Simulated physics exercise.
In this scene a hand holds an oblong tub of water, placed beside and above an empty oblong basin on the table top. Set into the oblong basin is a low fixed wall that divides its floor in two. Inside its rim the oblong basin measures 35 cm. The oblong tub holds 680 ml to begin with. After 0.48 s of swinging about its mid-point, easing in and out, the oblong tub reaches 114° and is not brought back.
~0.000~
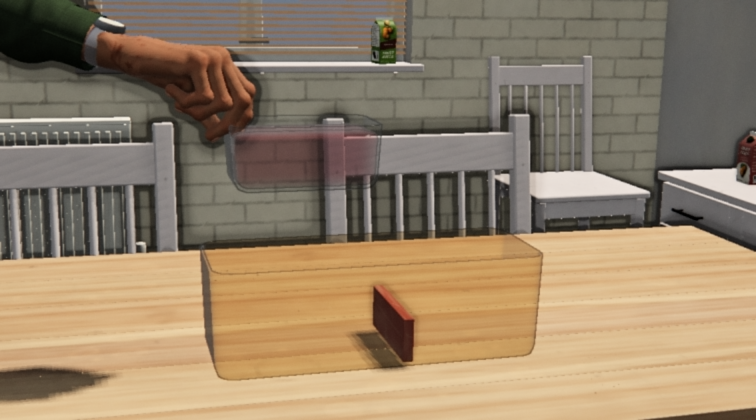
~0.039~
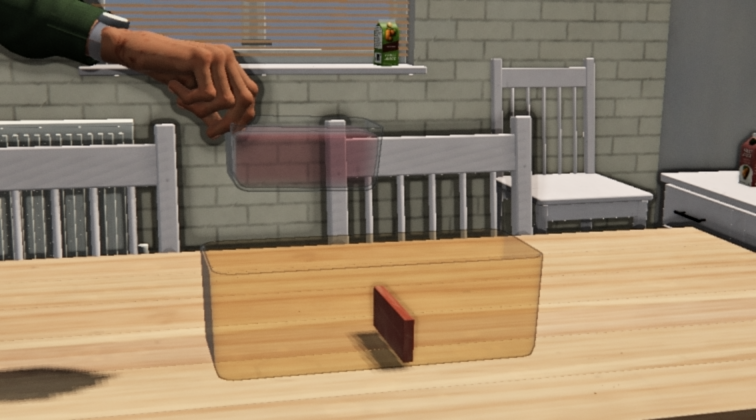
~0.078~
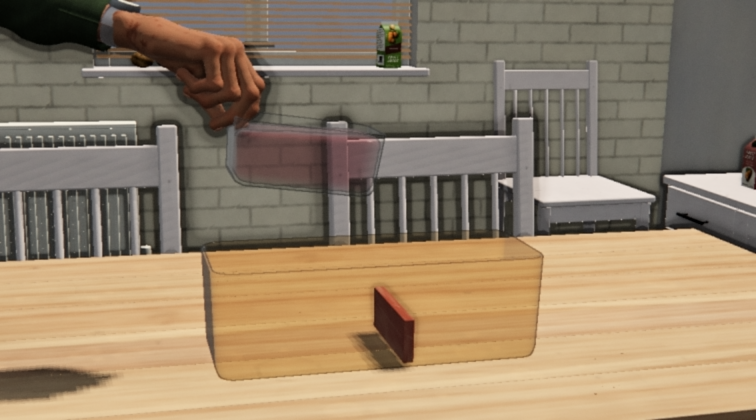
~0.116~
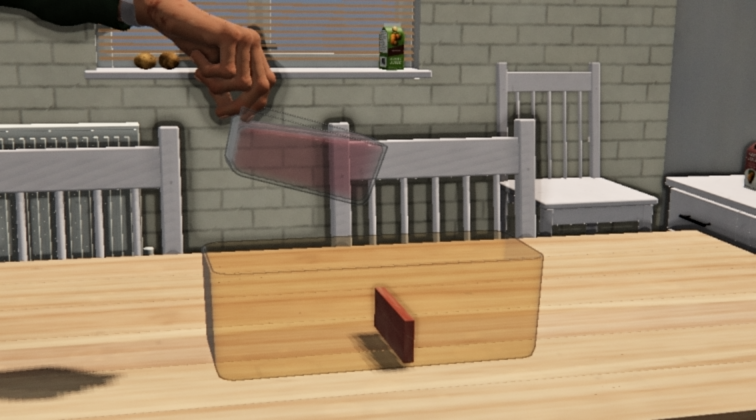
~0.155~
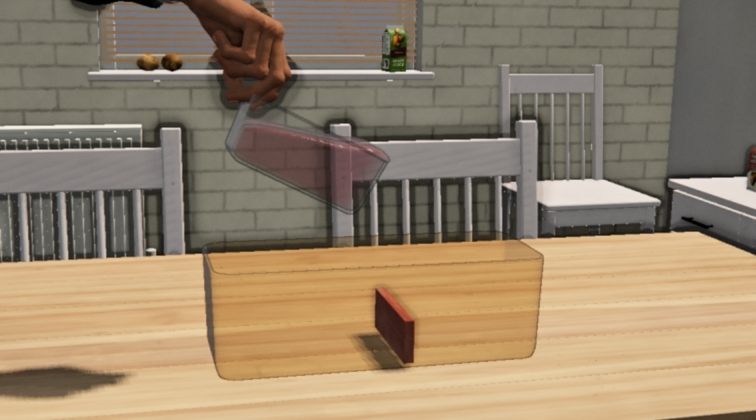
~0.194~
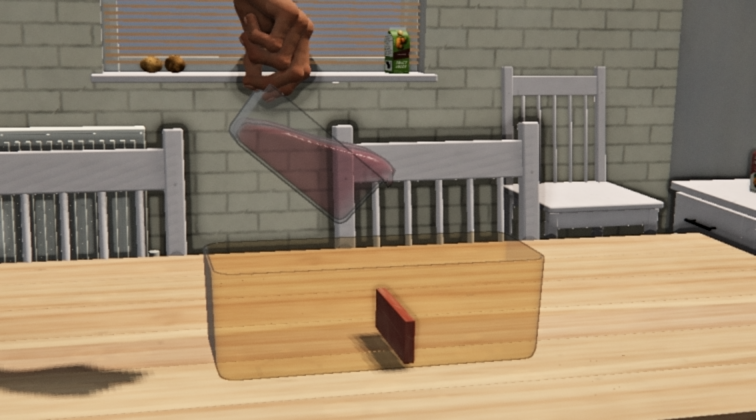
In a kitchen, a hand held a clear tub of pinkish liquid above an empty see-through basin on a wooden table, then steadily tilted it down to the right, the liquid sliding toward the lower end.
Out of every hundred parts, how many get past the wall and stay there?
About 51 out of 100.
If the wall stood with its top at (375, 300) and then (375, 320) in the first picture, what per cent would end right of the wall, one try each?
In turn about 70 and 55 per cent.
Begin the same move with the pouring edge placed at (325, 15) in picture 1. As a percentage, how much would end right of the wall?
It would then come to around 25 percent.
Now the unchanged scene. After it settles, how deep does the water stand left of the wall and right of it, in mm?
Final levels - left approx 12 mm, right approx 20 mm.
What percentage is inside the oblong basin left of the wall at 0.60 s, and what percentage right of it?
Around 38 on the left and around 42 on the right.
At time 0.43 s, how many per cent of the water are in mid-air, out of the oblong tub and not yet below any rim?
Roughly 12 percent.
After 0.43 s the tilt is 111° and 9 per cent is still to pour, 28 is left of the wall and 50 right of it.
After 0.60 s the tilt is 114° and 1 per cent is still to pour, 39 is left of the wall and 42 right of it.
After 0.78 s the tilt is 114° and 0 per cent is still to pour, 42 is left of the wall and 51 right of it.
After 0.98 s the tilt is 114° and 0 per cent is still to pour, 45 is left of the wall and 51 right of it.
In the end 45 per cent lies left of the wall, 51 right of it and 4 outside.
